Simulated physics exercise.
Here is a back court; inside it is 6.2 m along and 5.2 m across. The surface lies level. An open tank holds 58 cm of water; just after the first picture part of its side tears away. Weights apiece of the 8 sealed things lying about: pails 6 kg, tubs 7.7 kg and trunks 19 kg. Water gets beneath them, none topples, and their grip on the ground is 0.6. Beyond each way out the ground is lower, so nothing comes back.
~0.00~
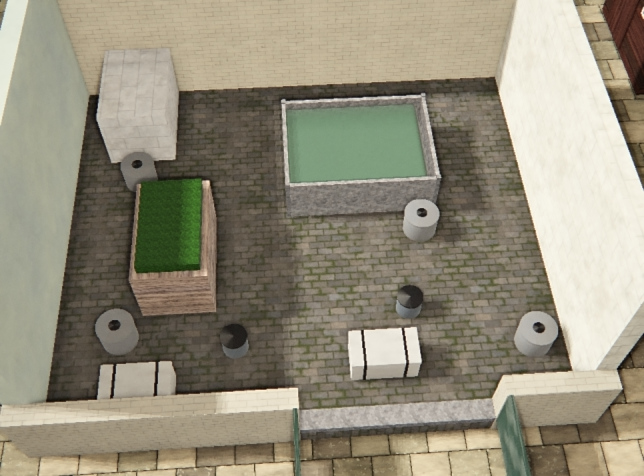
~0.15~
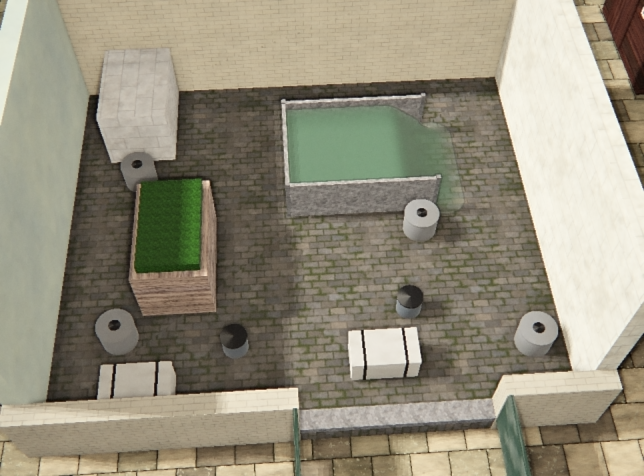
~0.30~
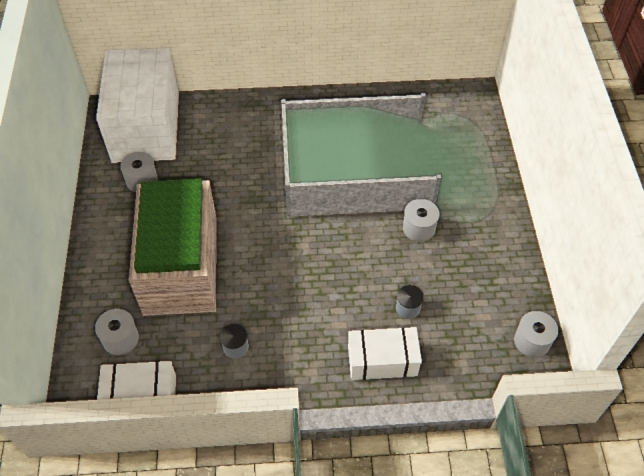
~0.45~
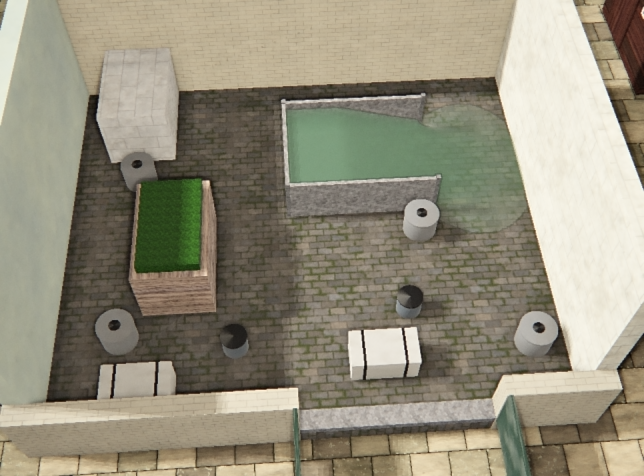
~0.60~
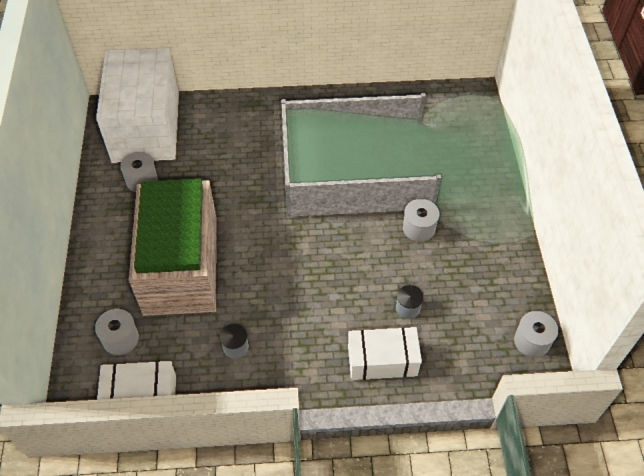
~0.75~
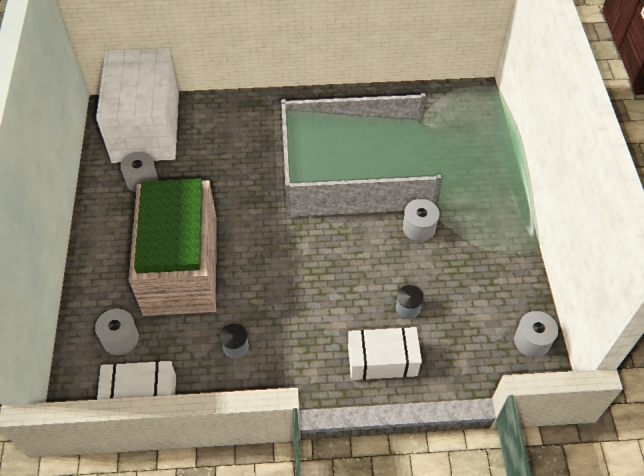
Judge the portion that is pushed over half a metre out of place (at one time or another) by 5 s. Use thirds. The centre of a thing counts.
It is not even a third.
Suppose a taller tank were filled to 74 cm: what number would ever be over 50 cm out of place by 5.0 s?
In that case 2 of them.
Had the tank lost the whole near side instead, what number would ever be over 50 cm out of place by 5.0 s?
In that case 7 of them.
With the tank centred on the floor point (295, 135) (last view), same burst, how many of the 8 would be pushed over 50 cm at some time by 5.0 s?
In that case 3 of them.
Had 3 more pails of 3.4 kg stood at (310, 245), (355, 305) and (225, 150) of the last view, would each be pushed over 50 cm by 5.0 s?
In turn: Less, less, short of it.
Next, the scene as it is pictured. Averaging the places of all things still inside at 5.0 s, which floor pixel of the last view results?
At about (260, 304).
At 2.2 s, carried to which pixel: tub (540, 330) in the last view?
Near (529, 364).
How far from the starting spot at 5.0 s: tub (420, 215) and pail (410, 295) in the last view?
In that order: 0 cm, 0 cm.
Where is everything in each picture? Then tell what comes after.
The first frame shows a pail at (234, 336), on the bottom; a tub at (422, 213) rests on the ground; water covers 2.6 m2; 0 of 8 have shifted.
The second frame shows a pail at (234, 336) rests on the ground; a tub at (422, 213) rests on the ground; 3.3 m2 under water; 0 of 8 have shifted.
The third frame shows a pail at (234, 336), on the bottom; a tub at (422, 213), on the bottom; 4.3 m2 under water; 0 of 8 have shifted.
The fourth frame shows a pail at (234, 336), on the bottom; a tub at (422, 213), on the bottom; 5.3 m2 under water; 0 of 8 have shifted.
The fifth frame shows a pail at (234, 336) rests on the ground; a tub at (422, 213), on the bottom; water covers 5.8 m2; 0 of 8 have shifted.
The sixth frame shows a pail at (234, 336), on the bottom; a tub at (422, 213) rests on the ground; water covers 6.1 m2; 0 of 8 have shifted.
After 1.1 s 0 of 8 are over 50 cm from their spots; 0 afloat.
After 2.2 s 1 of 8 are over 50 cm from their spots; 1 afloat.
After 3.5 s 1 of 8 are over 50 cm from their spots; 1 afloat.
After 5.0 s 1 of 8 are over 50 cm from their spots, and 1 have been at some point; 0 afloat.
